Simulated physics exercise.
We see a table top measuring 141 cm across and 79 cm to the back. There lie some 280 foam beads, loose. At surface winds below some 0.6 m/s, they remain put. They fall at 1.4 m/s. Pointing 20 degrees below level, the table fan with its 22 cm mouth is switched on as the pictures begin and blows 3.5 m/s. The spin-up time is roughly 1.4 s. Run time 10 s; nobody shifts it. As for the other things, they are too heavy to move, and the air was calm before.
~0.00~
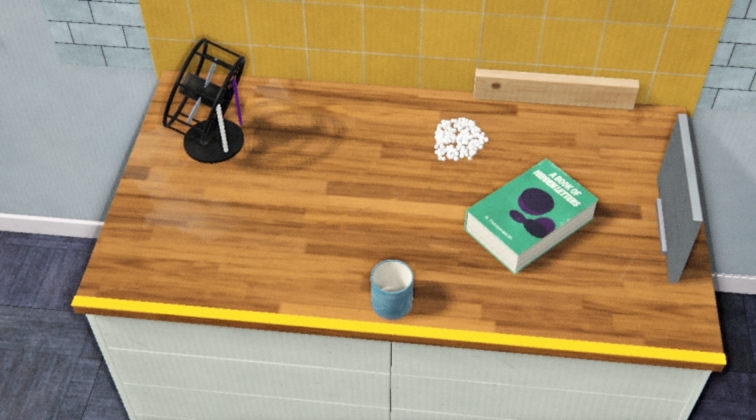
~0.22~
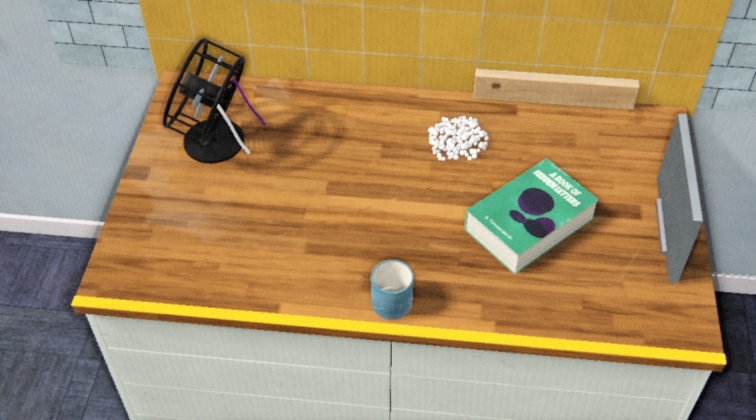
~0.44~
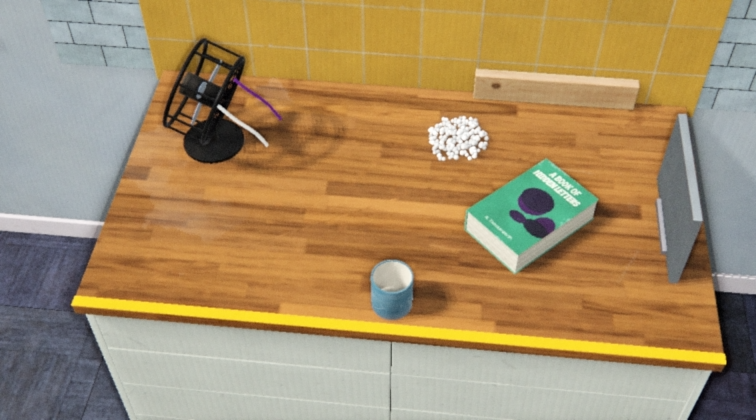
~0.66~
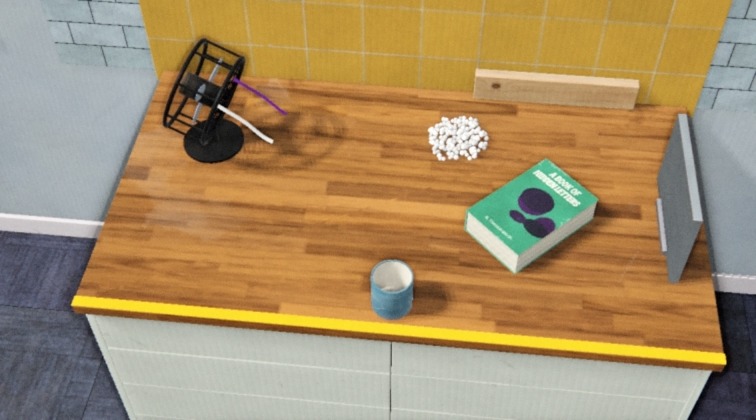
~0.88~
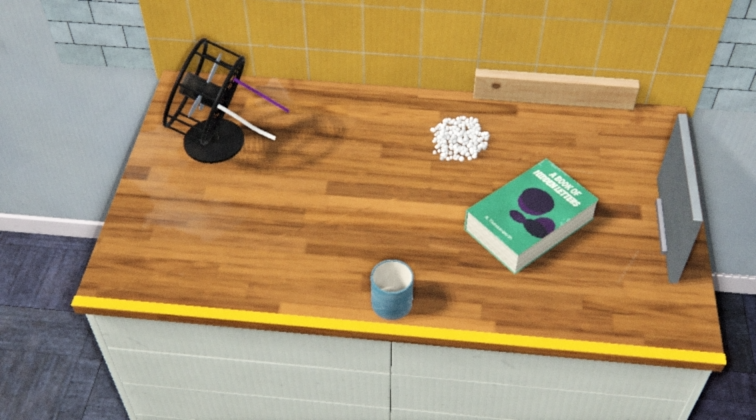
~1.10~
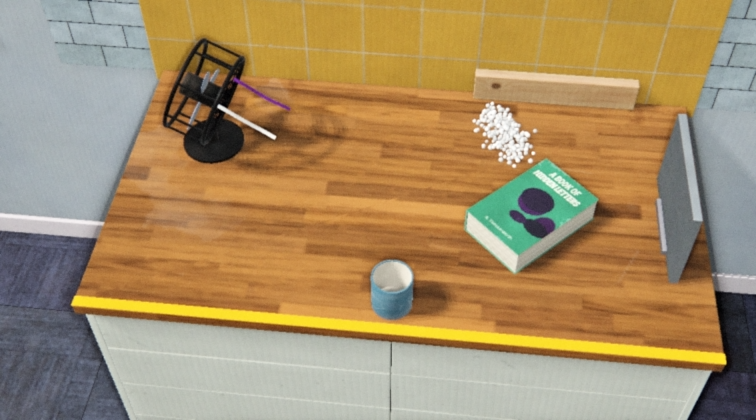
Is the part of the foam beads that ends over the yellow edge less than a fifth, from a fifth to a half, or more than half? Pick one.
It is less than a fifth.
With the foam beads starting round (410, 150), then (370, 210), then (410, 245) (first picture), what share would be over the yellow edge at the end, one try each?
About 1, 100 and 100 in a hundred, in that order.
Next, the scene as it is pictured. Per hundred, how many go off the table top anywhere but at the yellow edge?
I would say close to 100 %.
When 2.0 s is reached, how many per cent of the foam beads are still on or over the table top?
I'd say some 0 % at that moment.
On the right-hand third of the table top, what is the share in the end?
Something close to 0 % ends up there.
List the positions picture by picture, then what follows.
In the first picture, the middle of the foam beads is near (458, 139), none has stirred yet and the mouth of the table fan is at (205, 92).
In the second picture, the middle of the foam beads is near (460, 137), about 1 % have left their places and the yellow edge is centred on (390, 334).
In the third picture, the middle of the foam beads is near (460, 137), about 1 % have left their places, the top of a board is at (557, 78) and the top of a book is at (533, 205).
In the fourth picture, the middle of the foam beads is near (460, 137) and about 1 % have left their places.
In the fifth picture, the middle of the foam beads is near (460, 138) and about 1 % have left their places.
In the sixth picture, the middle of the foam beads is near (506, 134), the farthest in sight from the table fan is at (535, 132) and all have left their places.
After 2.0 s the count stands so, 0 % are over the yellow edge.
After 3.2 s the count stands so, 0 % are over the yellow edge.
After 5.5 s the count stands so, 0 % are over the yellow edge.
After 10.0 s, at the end, 0 % are over the yellow edge.
